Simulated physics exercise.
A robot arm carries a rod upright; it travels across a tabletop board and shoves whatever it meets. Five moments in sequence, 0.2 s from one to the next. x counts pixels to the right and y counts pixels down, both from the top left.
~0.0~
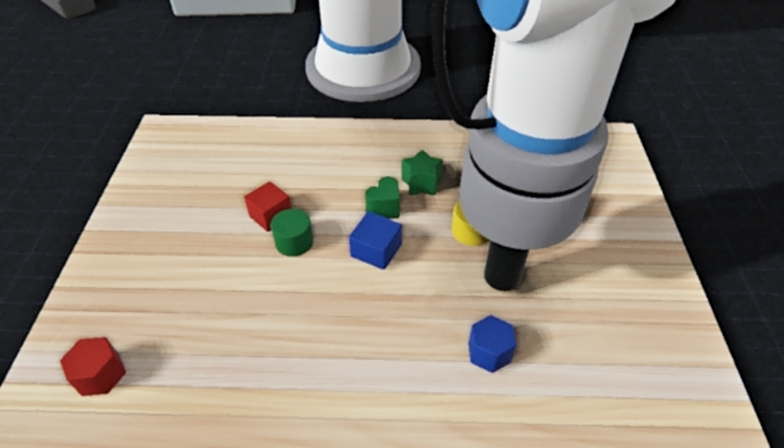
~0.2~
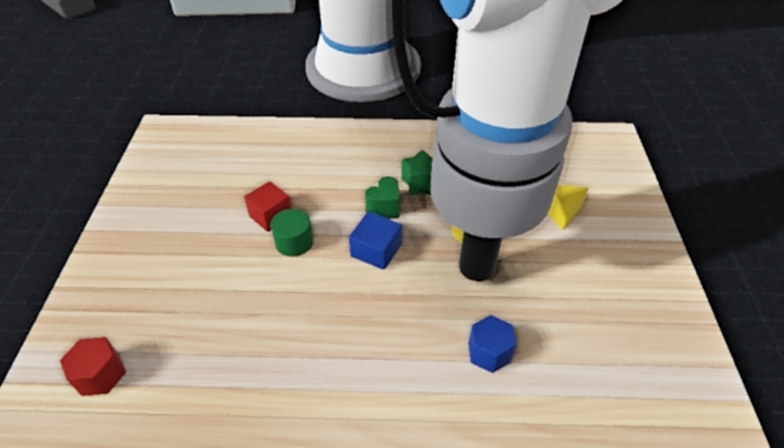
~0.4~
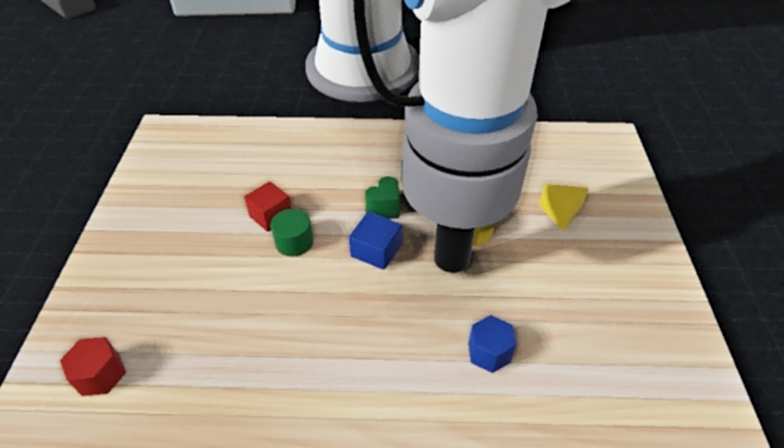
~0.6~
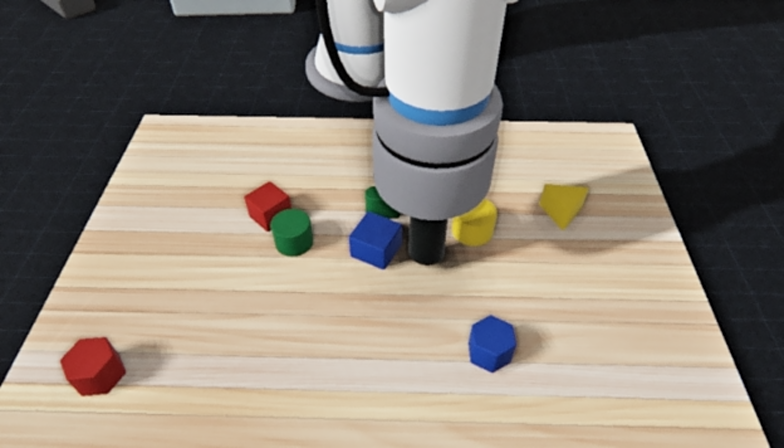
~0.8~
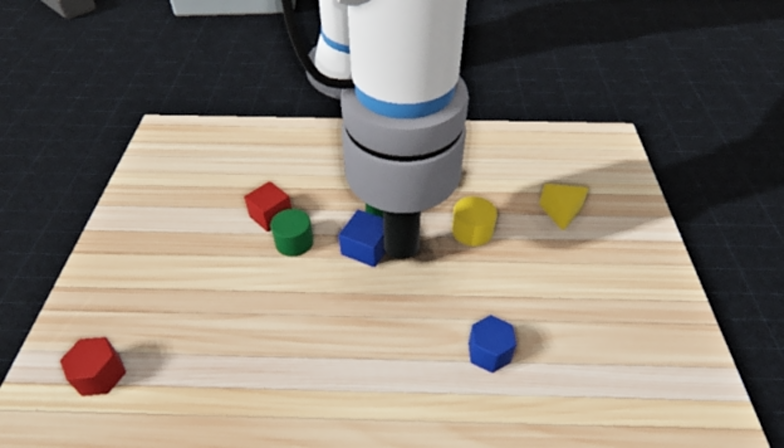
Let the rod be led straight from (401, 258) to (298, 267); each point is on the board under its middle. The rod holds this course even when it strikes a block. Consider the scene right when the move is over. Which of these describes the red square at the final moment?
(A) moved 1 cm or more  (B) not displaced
Choice B: Not displaced.
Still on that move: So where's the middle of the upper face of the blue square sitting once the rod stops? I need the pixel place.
It sits at (318, 216).
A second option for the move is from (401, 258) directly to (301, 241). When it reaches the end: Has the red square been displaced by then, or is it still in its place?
It gets moved.
The first path, step by step. One third of the way, rod (367, 250); blue square (336, 224), turned 20° clockwise.
Two thirds of the way, rod (331, 253); green cylinder (278, 219); blue square (320, 217), turned 50° clockwise.
At the end, rod (296, 256); red square not moved; green cylinder (278, 218); blue square (318, 216), turned 55° clockwise.
